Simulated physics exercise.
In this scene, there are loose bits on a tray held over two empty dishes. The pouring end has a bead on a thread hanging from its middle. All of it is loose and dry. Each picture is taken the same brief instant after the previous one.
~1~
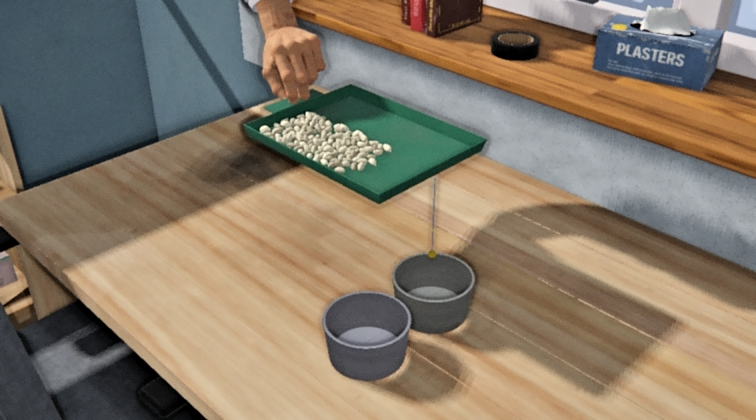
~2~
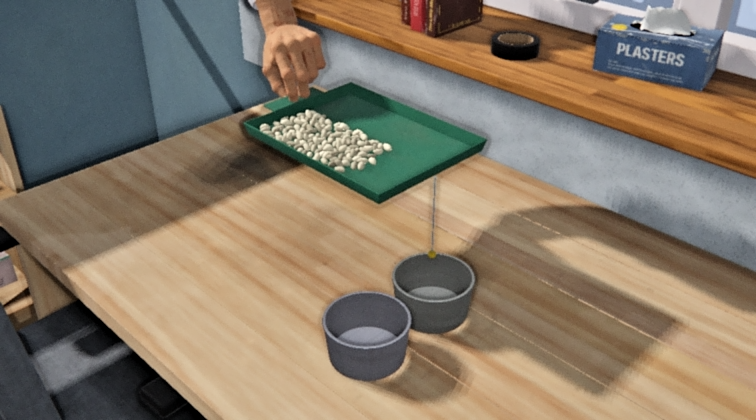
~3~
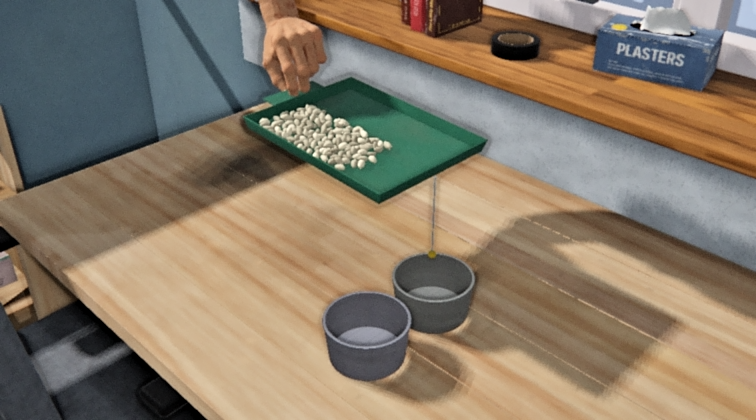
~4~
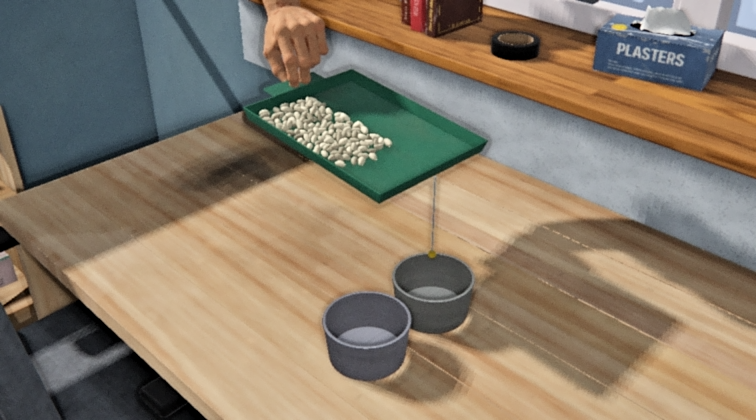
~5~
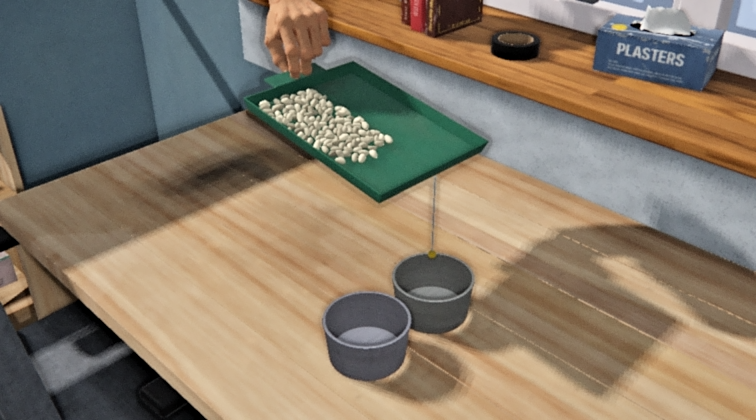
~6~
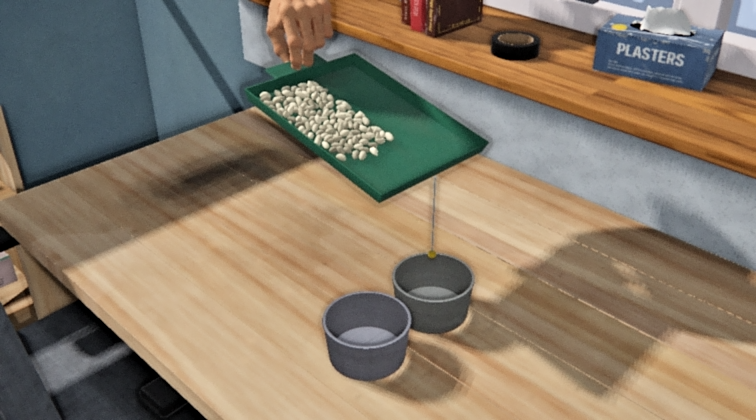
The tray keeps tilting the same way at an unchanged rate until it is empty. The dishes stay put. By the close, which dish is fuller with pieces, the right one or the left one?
The right one.
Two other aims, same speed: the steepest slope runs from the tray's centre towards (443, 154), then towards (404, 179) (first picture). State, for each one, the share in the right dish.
Shares: About 0 in a hundred, then about 30 in a hundred.
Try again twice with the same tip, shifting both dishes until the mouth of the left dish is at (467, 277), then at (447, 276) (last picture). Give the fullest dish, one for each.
Try 1: The dish at left. Try 2: The dish at left.
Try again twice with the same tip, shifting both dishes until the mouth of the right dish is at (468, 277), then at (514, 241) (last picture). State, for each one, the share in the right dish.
It would be near 50 per cent first and near 10 per cent second.
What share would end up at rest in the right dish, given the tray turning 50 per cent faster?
About 30 %.
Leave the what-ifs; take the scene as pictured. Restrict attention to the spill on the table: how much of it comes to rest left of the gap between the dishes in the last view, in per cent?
Estimate: About 0 in every hundred.
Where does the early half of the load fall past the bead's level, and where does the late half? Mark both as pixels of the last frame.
Half one: (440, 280), half two: (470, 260).
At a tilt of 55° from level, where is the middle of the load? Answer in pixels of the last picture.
(421, 164).
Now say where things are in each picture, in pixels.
The first frame shows corners of the pouring end (379, 191) and (482, 139), level; middle of the load (322, 142), white beans; left dish (397, 353); right dish (463, 308); bead on its thread (432, 254).
The second frame shows corners of the pouring end (379, 191) and (482, 139), level; middle of the load (321, 140).
The third frame shows corners of the pouring end (380, 191) and (482, 140), tipped barely, level across its low end; middle of the load (321, 137).
The fourth frame shows corners of the pouring end (380, 191) and (483, 140), tipped a little, level across its low end; middle of the load (322, 131).
The fifth frame shows corners of the pouring end (381, 191) and (483, 141), tipped a little, level across its low end; middle of the load (322, 125).
The sixth frame shows corners of the pouring end (381, 191) and (484, 141), tipped a little, level across its low end; middle of the load (323, 119); left dish (397, 353); right dish (463, 308).
Just after the last frame, tray tipped steeply; almost all on the tray; just a few in the right dish; about a tenth in the air.
A moment on, tray tipped right over; the larger part on the tray; about a tenth in the right dish; about a tenth outside both; just a few in the air.
Further on, tray tipped past a quarter turn; just a few in the left dish; roughly a third in the right dish; roughly two thirds outside both.
When it is over, tray tipped past a quarter turn; just a few in the left dish; roughly a third in the right dish; roughly two thirds outside both.
